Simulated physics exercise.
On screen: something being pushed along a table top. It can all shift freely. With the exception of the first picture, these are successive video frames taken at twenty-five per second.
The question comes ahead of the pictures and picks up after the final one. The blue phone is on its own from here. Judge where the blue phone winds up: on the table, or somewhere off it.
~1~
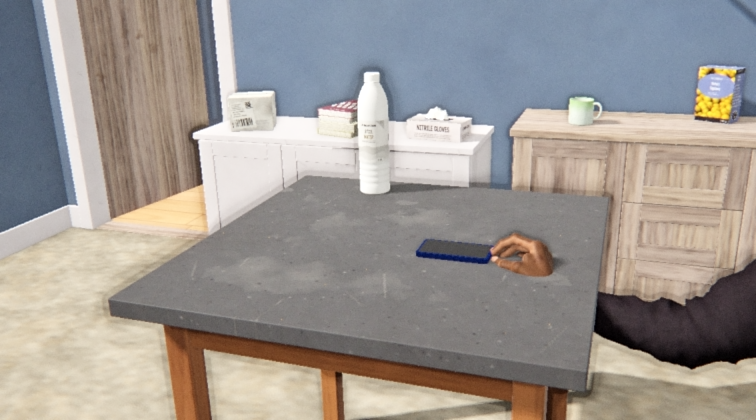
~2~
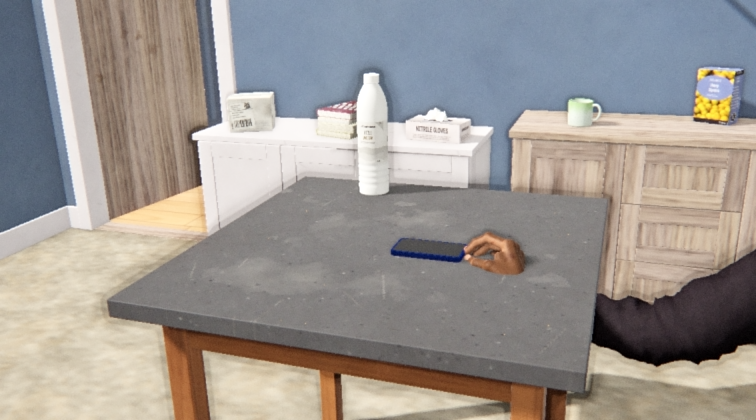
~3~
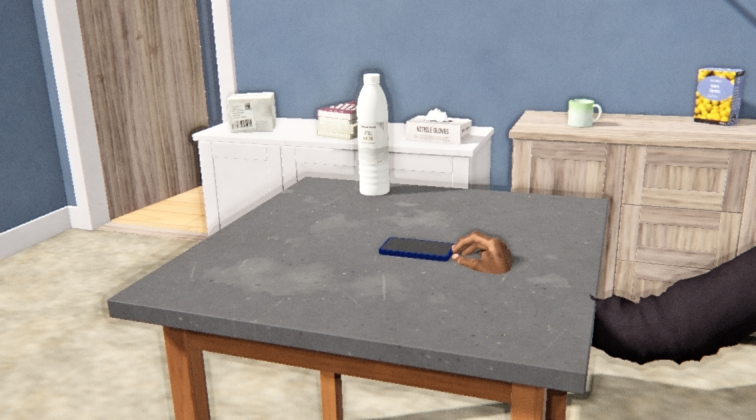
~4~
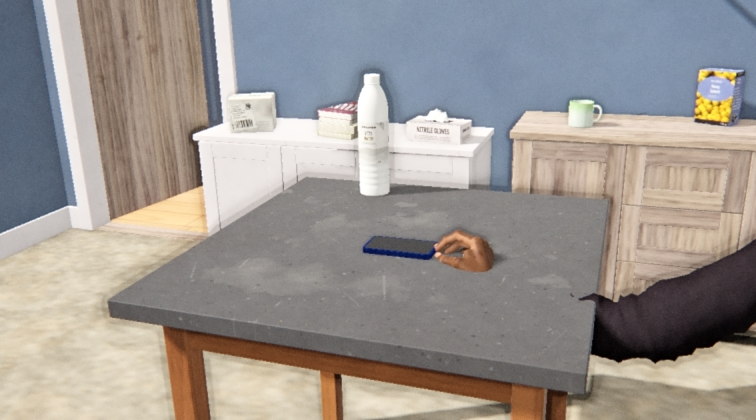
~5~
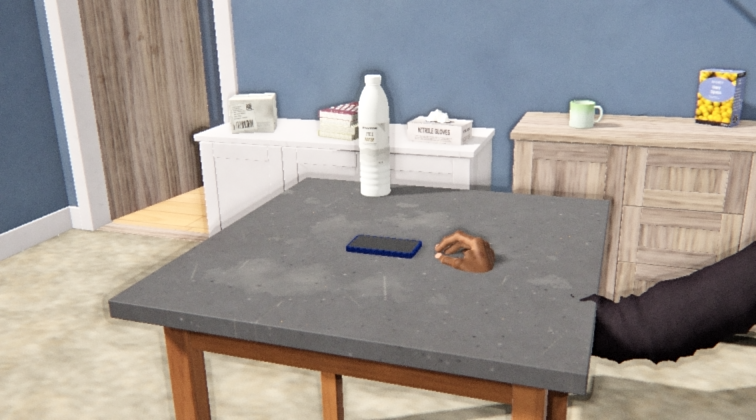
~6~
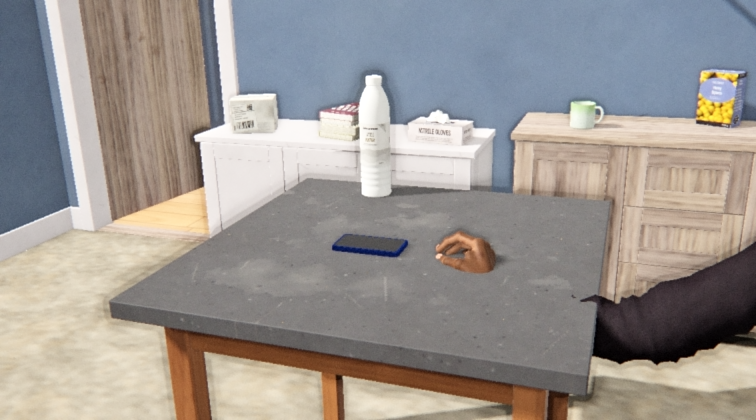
Does not come off.
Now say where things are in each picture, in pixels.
In the first picture, under the hand; blue phone (455, 251).
In the second picture, under the hand; blue phone (429, 250).
In the third picture, under the hand; blue phone (418, 249).
In the fourth picture, blue phone (401, 247).
In the fifth picture, blue phone (384, 246) displaced a little.
In the sixth picture, blue phone (370, 245) displaced a little.
Then, 0.10 s past the last view, blue phone displaced about its own width near (346, 243).
Then, 0.30 s past the last view, blue phone displaced about its own width near (338, 242).
Finally, moved from the start, blue phone. Final places as the last picture's camera would see them, blue phone near (338, 242).
